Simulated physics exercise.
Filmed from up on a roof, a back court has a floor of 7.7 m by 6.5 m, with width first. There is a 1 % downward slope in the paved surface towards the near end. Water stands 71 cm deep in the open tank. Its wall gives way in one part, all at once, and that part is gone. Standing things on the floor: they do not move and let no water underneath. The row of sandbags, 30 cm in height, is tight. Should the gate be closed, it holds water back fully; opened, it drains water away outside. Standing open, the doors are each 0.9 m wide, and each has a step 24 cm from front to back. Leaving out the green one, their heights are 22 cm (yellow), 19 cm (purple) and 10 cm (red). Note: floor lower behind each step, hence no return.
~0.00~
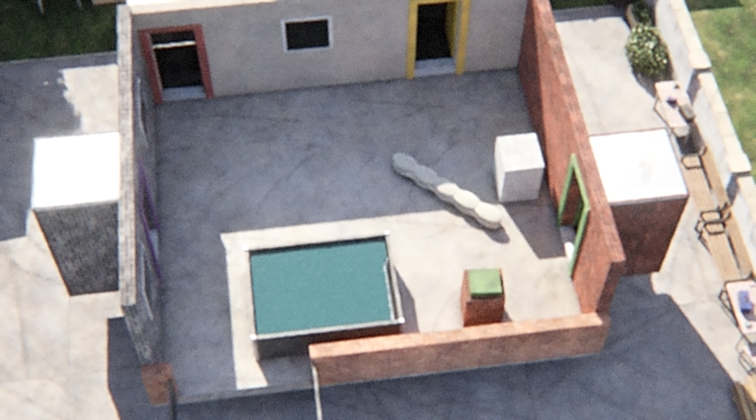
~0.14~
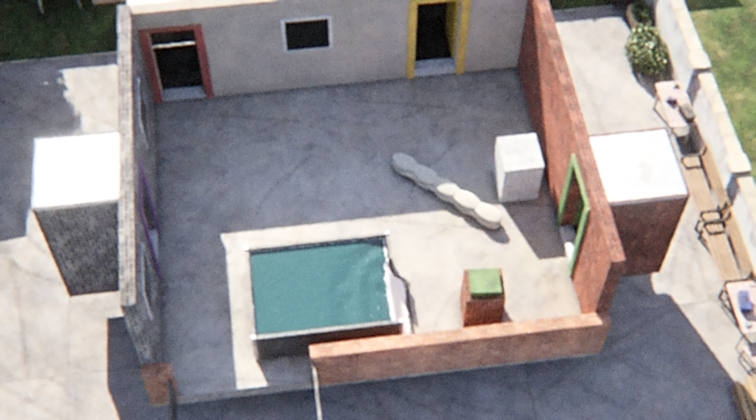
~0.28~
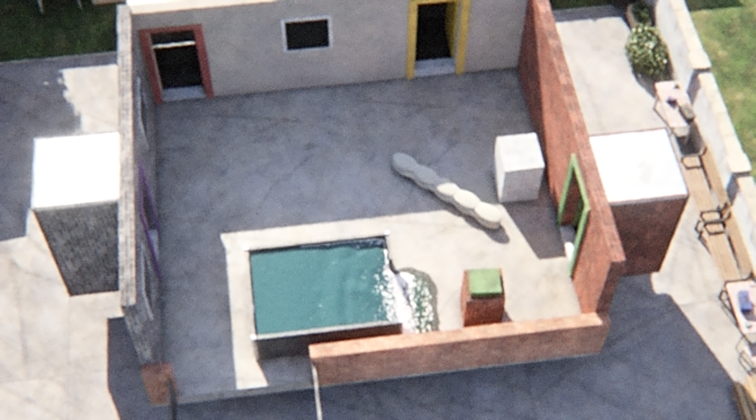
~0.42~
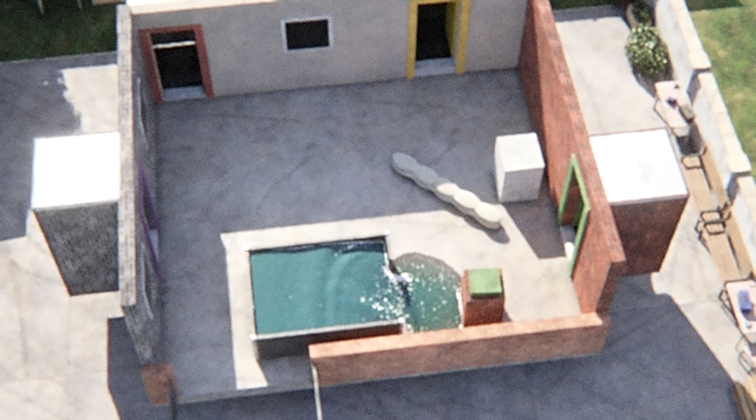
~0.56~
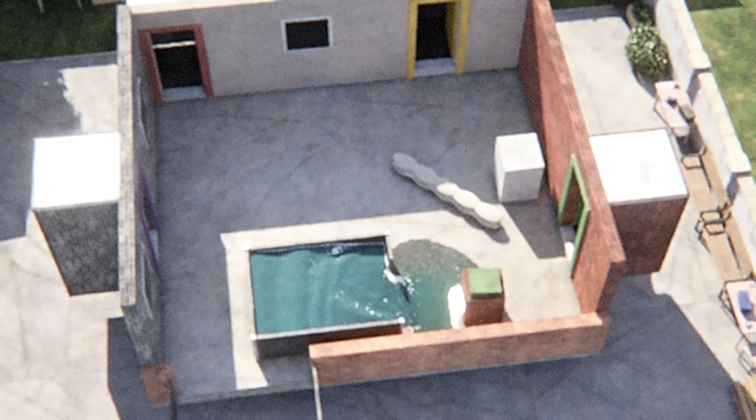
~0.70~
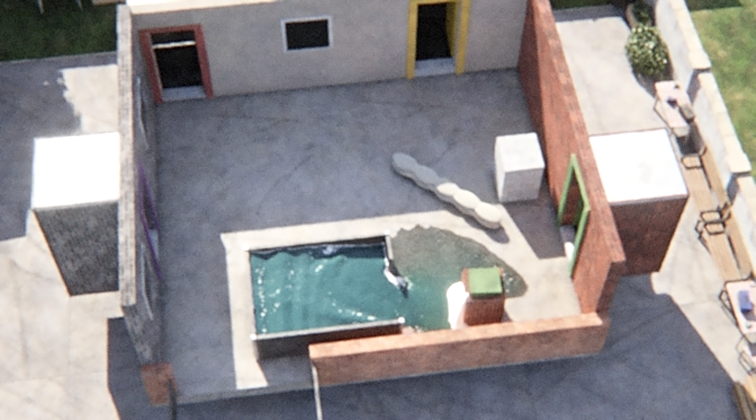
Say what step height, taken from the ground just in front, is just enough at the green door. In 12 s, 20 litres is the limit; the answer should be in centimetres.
I would put it at 20 cm.
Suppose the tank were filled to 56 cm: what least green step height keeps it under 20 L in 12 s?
I'd go with near 15 cm then.
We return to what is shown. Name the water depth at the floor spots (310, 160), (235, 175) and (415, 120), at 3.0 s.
In that order: 0, 0 and 0 cm.
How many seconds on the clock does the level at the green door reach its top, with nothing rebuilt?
The level tops out around 2.6 s.
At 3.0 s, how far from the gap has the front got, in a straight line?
Near 6.0 metres, give or take.
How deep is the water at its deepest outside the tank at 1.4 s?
It gets to close to 52 centimetres there.
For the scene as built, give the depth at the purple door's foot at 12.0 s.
About 6.5 cm.
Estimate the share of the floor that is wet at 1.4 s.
The wet part is about 15 per cent.
After 1.4 s water covers 15 % of the floor, deepest (52 cm) near (451, 334); 10 cm at the green door, 0 litres in over its 16 cm step.
After 3.0 s water covers 30 % of the floor, deepest (34 cm) near (580, 336); 21 cm at the green door, 28 litres in over its 16 cm step.
After 12.0 s water covers 95 % of the floor, deepest (10 cm) near (220, 158); 9 cm at the green door, 62 litres in over its 16 cm step.
At the green door as built, the water arrived by 1.1 s and peaked near 24 cm at 2.6 s.
Run again over the same 12 s with other heights there, 36 litres in over 18 cm, 6 litres over 24 cm. The limit of 20 litres is kept from about 20 cm up.
